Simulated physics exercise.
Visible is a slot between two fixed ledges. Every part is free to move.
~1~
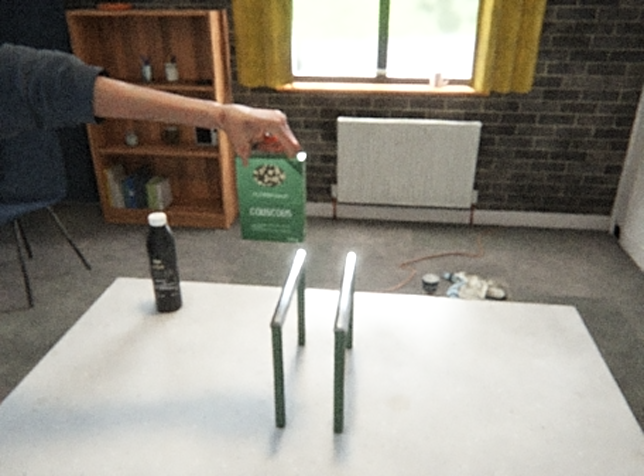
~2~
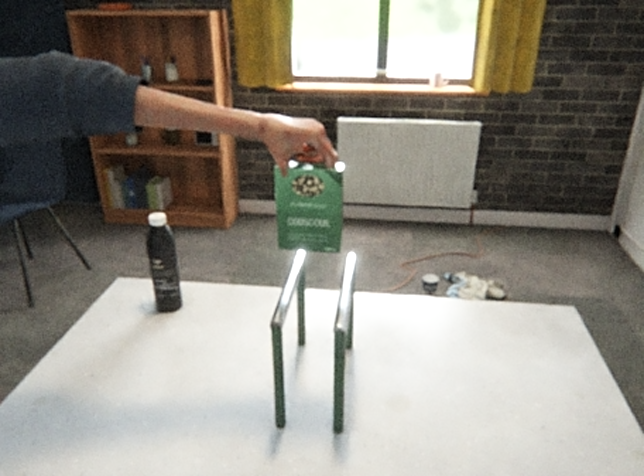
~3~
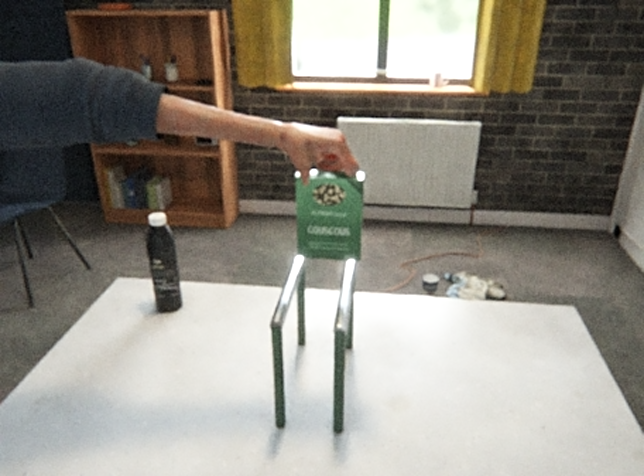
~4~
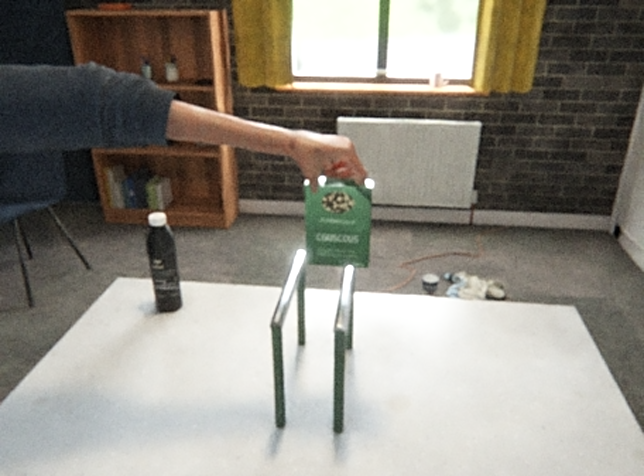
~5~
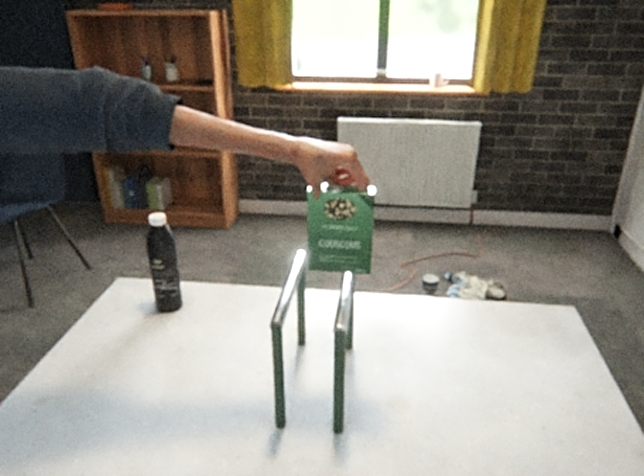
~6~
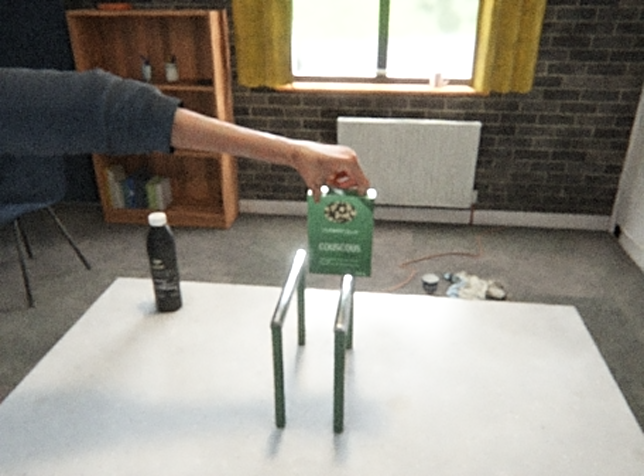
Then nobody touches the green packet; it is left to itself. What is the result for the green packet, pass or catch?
Well, it doesn't make it past the gap, sadly.
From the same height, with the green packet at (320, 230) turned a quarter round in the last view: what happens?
It falls clear through.
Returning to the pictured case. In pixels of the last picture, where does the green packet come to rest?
Looks like it settles somewhere around (310, 262).
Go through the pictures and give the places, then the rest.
Being brought over the gap; green packet (273, 198); black bottle (164, 263), in the first picture.
Being brought over the gap; green packet (310, 207); black bottle (164, 263), in the second picture.
Being brought over the gap; green packet (330, 216); black bottle (164, 263), in the third picture.
Being brought over the gap; green packet (339, 223); black bottle (164, 263), in the fourth picture.
Being brought over the gap; green packet (341, 229); black bottle (164, 263), in the fifth picture.
Held still over the gap; green packet (341, 232); black bottle (164, 263), in the sixth picture.
Then, 0.20 s on from there, green packet shifted a little near (340, 248).
Then, 0.30 s on from there, green packet turned 13° from how it was put near (331, 250).
Then, 0.40 s on from there, green packet turned 42° from how it was put near (313, 259).
Then, 0.50 s on from there, green packet turned 66° from how it was put near (306, 259).
In the end, toppled on the stand or table, green packet; black bottle unmoved. At the end, from the last picture's camera, green packet near (309, 262). The packet is caught.
